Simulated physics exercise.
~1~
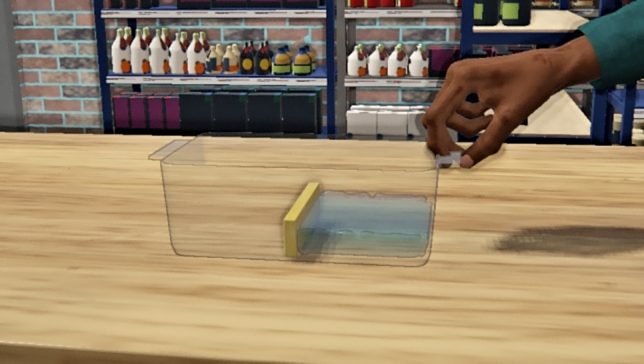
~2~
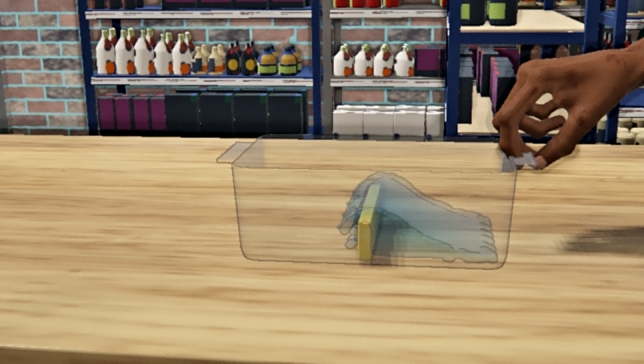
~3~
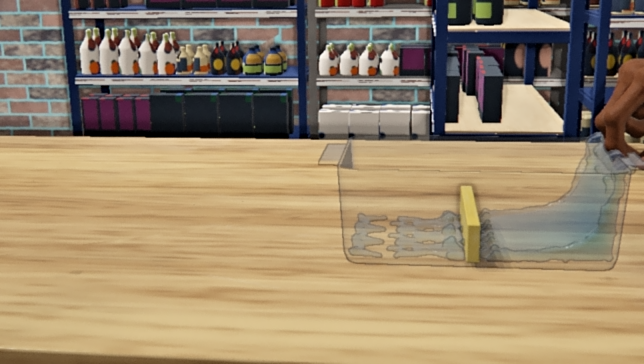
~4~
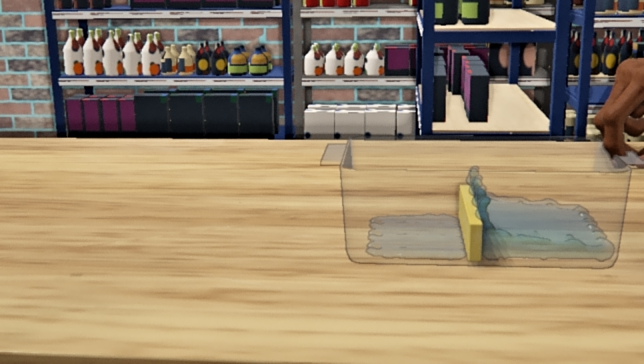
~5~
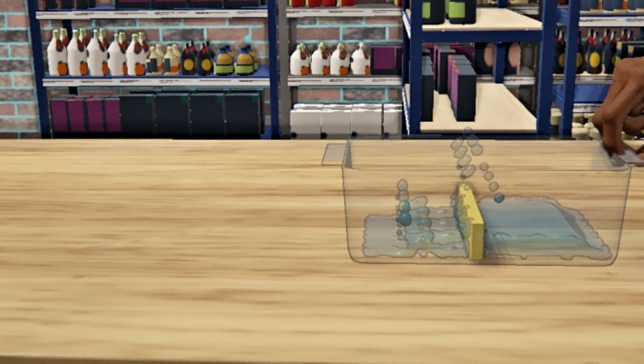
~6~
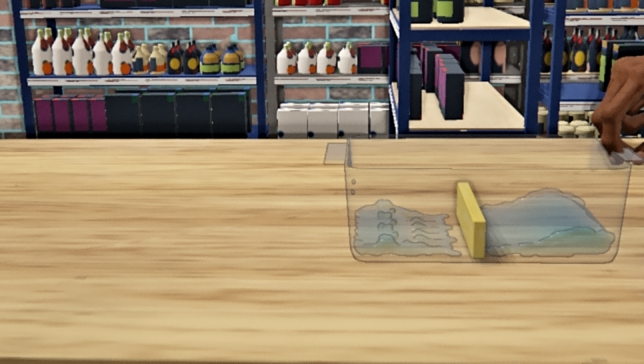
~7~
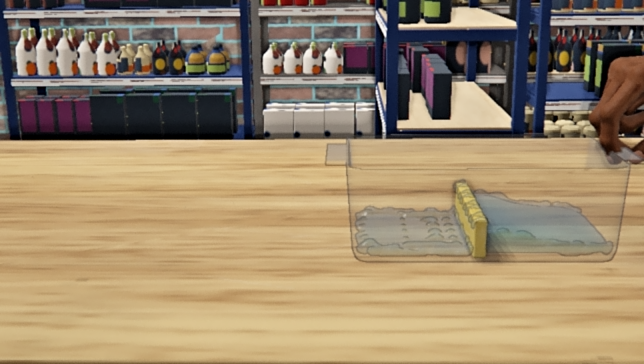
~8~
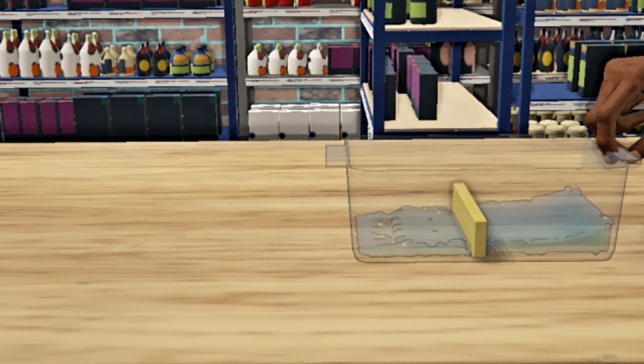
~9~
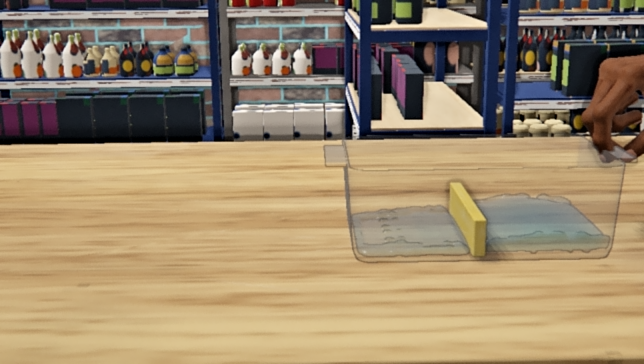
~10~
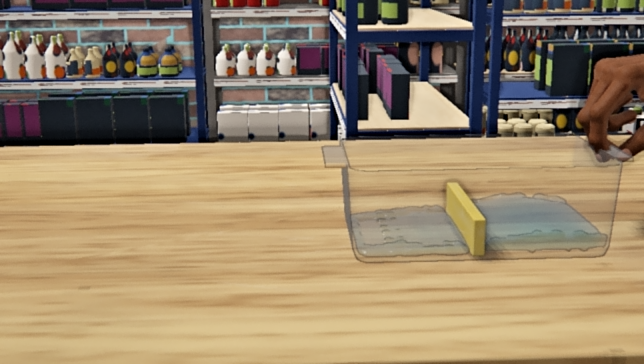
A clear tub with a yellow divider was pulled to the right across a wooden counter by a hand, and the water on its right side surged over the divider, splashed about, and settled with some water on both sides.
